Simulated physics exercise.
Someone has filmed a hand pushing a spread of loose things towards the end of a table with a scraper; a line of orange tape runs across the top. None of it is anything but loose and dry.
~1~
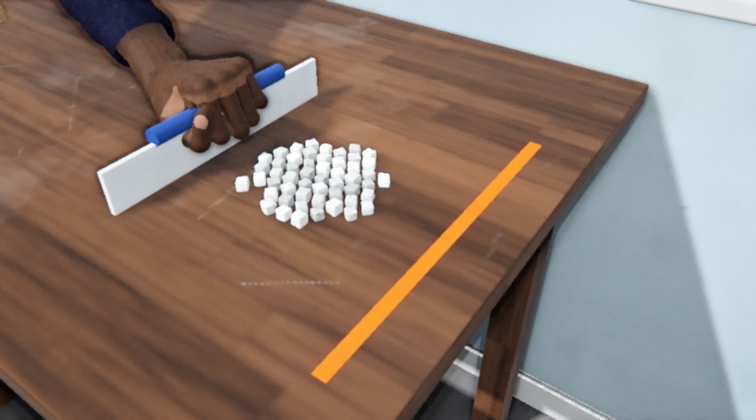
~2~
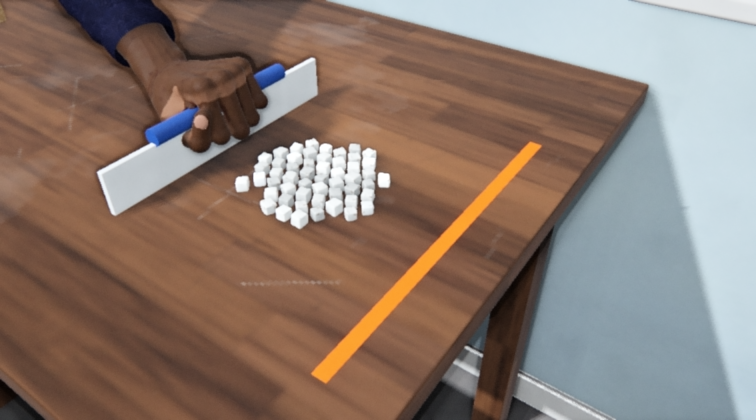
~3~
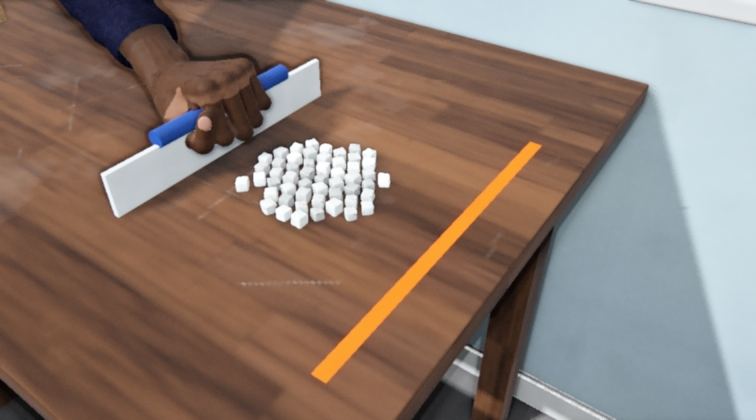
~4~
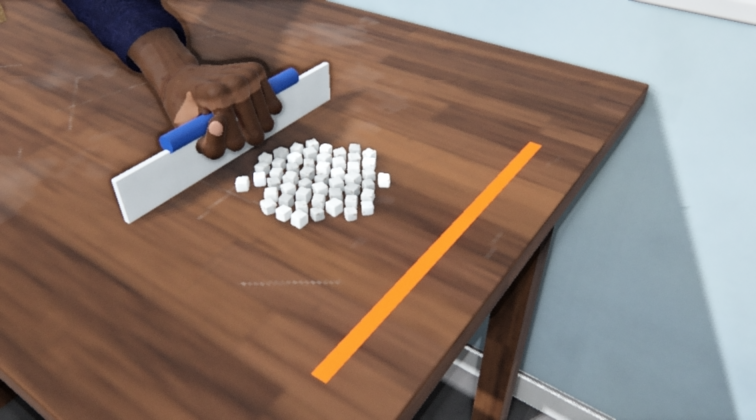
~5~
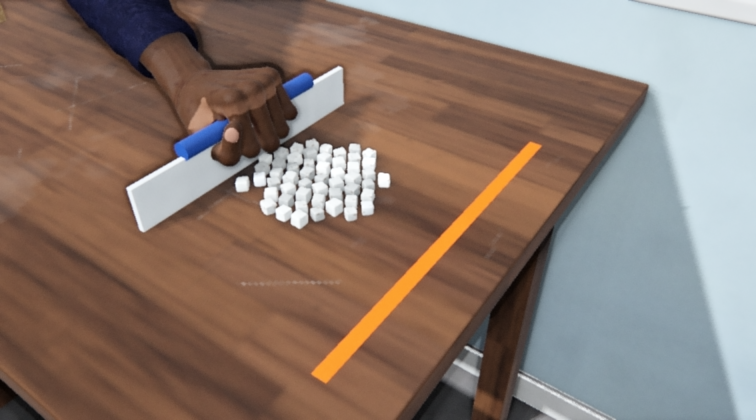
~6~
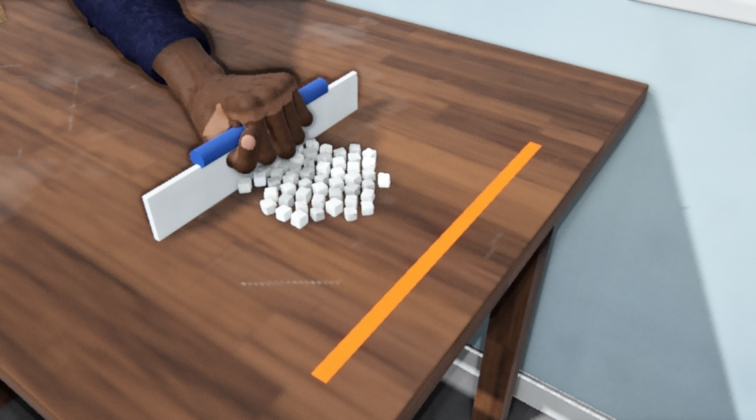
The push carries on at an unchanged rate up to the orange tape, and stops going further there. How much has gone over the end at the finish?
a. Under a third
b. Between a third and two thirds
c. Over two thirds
Answer: A.
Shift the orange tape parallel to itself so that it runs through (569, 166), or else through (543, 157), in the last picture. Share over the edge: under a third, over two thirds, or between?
Over two thirds, then the middle third.
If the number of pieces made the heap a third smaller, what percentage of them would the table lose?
Roughly 10 %.
Shortly afterwards, scraper still moving, near (357, 161); heap all on the table, its front near (436, 231).
Next, scraper stopped at the orange tape; heap a little over the edge.
Some moments later, scraper stopped at the orange tape; heap near a quarter over the edge.
In the end, scraper stopped at the orange tape; heap near a quarter over the edge.
